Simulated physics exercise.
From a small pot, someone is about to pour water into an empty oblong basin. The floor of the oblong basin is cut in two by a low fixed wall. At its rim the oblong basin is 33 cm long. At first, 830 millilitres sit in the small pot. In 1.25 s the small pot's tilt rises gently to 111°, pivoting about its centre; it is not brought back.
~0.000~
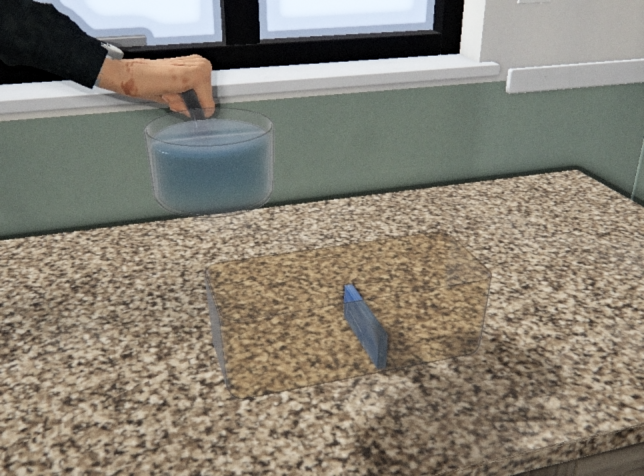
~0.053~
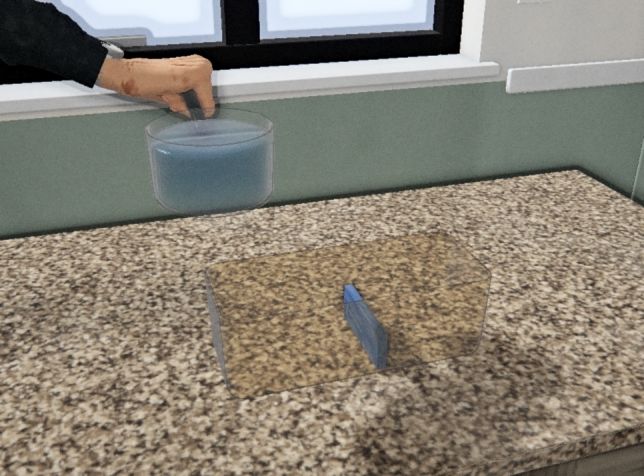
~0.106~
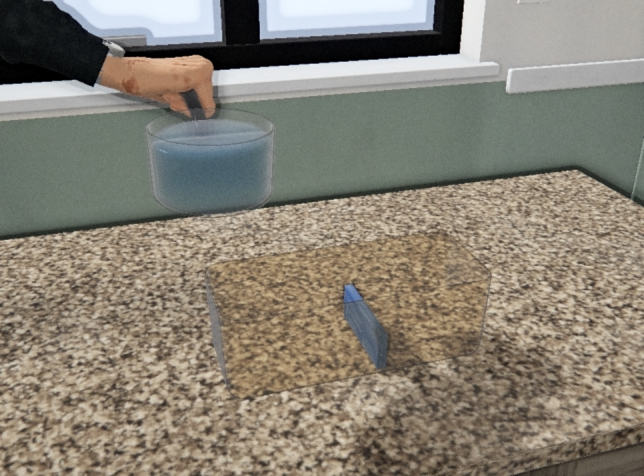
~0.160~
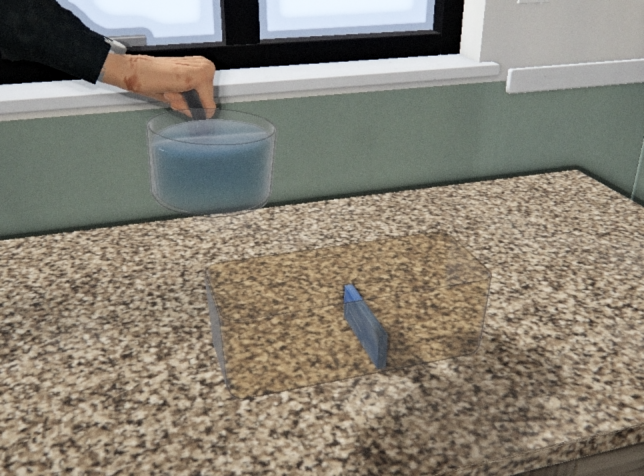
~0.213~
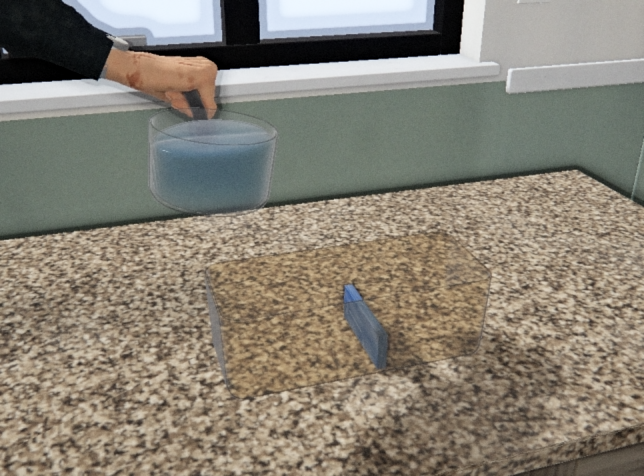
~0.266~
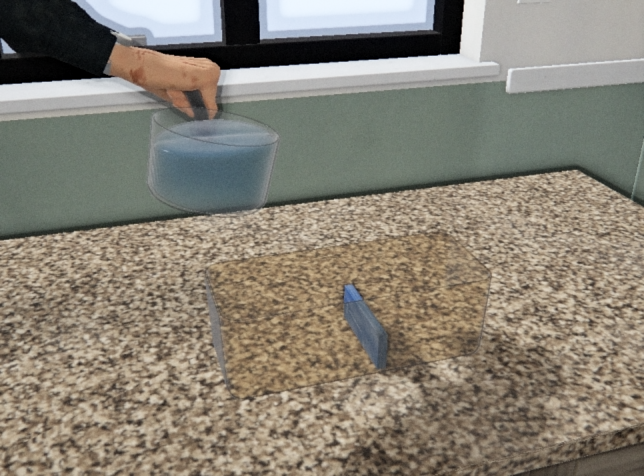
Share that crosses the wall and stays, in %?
4 %.
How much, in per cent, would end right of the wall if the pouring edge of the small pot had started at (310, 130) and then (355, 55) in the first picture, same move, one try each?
Around 55 per cent first, around 95 per cent next.
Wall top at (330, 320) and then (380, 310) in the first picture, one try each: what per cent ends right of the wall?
60 in a hundred, followed by 5 in a hundred.
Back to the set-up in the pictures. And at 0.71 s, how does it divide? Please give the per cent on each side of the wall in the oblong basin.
Around 12 percent on the left and 0 on the right.
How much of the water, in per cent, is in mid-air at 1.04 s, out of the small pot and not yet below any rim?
Something like 12 per cent of the total.
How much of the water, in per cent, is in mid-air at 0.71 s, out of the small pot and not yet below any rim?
Near 30 per cent at that time.
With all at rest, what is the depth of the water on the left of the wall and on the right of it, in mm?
Left part: About 34 mm; right part: About 2 mm.
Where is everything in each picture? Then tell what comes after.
The first picture shows tilt 0°; pouring edge (271, 122); surface from (148, 141) to (268, 130); the oblong basin's rim runs from (213, 294) to (470, 254); the wall's top is at (365, 310).
The second picture shows tilt 0°; pouring edge (271, 123); surface from (148, 141) to (268, 130).
The third picture shows tilt 2°; pouring edge (272, 124); surface from (149, 141) to (268, 131).
The fourth picture shows tilt 4°; pouring edge (274, 127); surface from (150, 141) to (269, 131).
The fifth picture shows tilt 8°; pouring edge (275, 130); surface from (151, 140) to (271, 132).
The sixth picture shows tilt 12°; pouring edge (277, 135); surface from (152, 142) to (274, 132).
After 0.71 s the tilt is 67° and 58 per cent is still to pour, 12 is left of the wall and 0 right of it.
After 1.04 s the tilt is 103° and 9 per cent is still to pour, 76 is left of the wall and 3 right of it.
After 1.38 s the tilt is 111° and 0 per cent is still to pour, 94 is left of the wall and 4 right of it.
After 1.75 s the tilt is 111° and 0 per cent is still to pour, 95 is left of the wall and 4 right of it.
In the end 95 per cent lies left of the wall, 4 right of it and 1 outside.
